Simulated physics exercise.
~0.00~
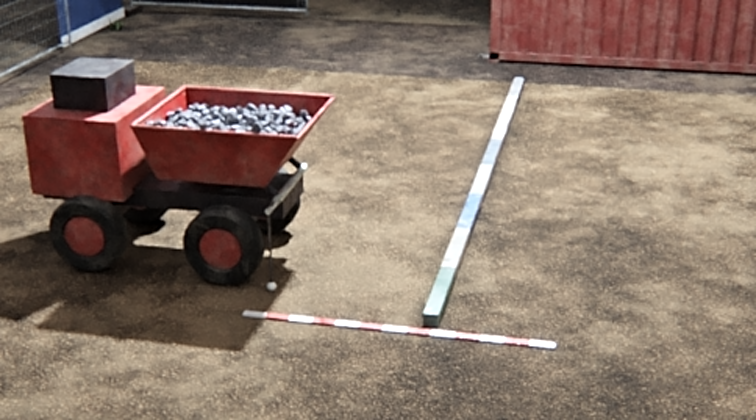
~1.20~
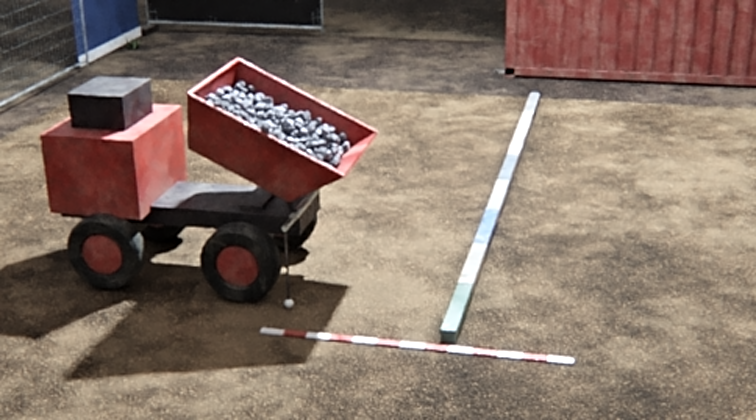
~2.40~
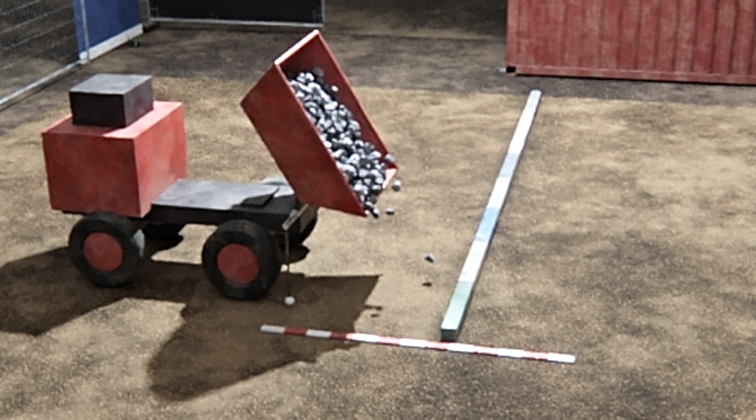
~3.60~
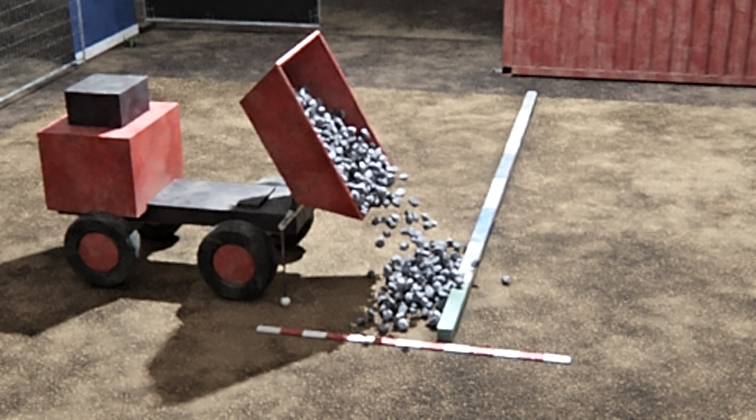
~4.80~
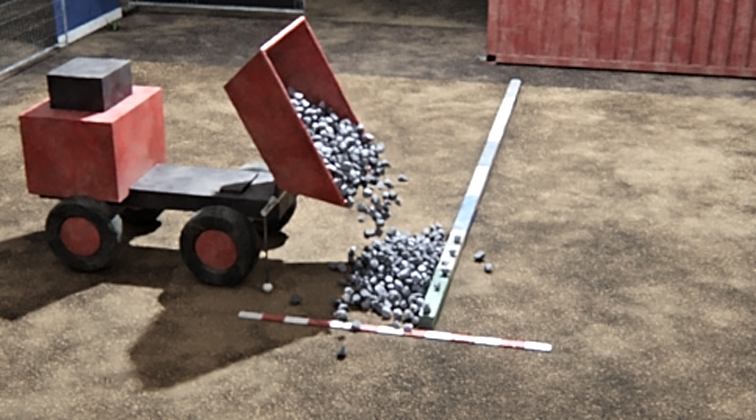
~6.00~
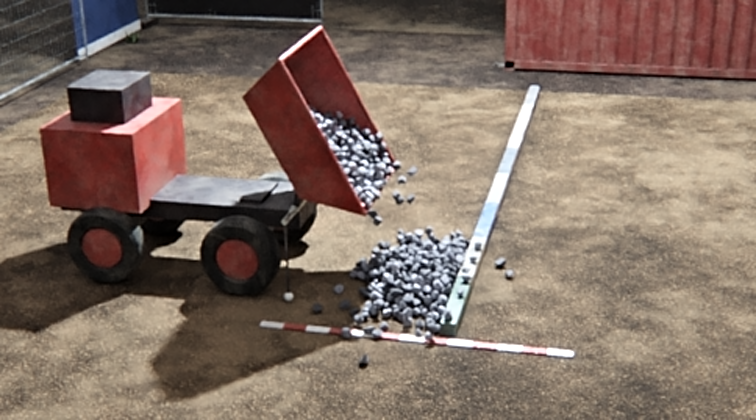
At the start, a small red dumper with black wheels stands on brown ground, its open body level and filled with grey stones, while a low pale kerb runs across the ground to its right. The body tilts up toward the right, and the stones stay inside at first. As it steepens, a few stones drop from the lower edge, then many more pour out and pile against the near side of the kerb. A few scattered stones lie beyond it. Finally, the body remains steeply raised, still holding many stones, beside a broad heap.
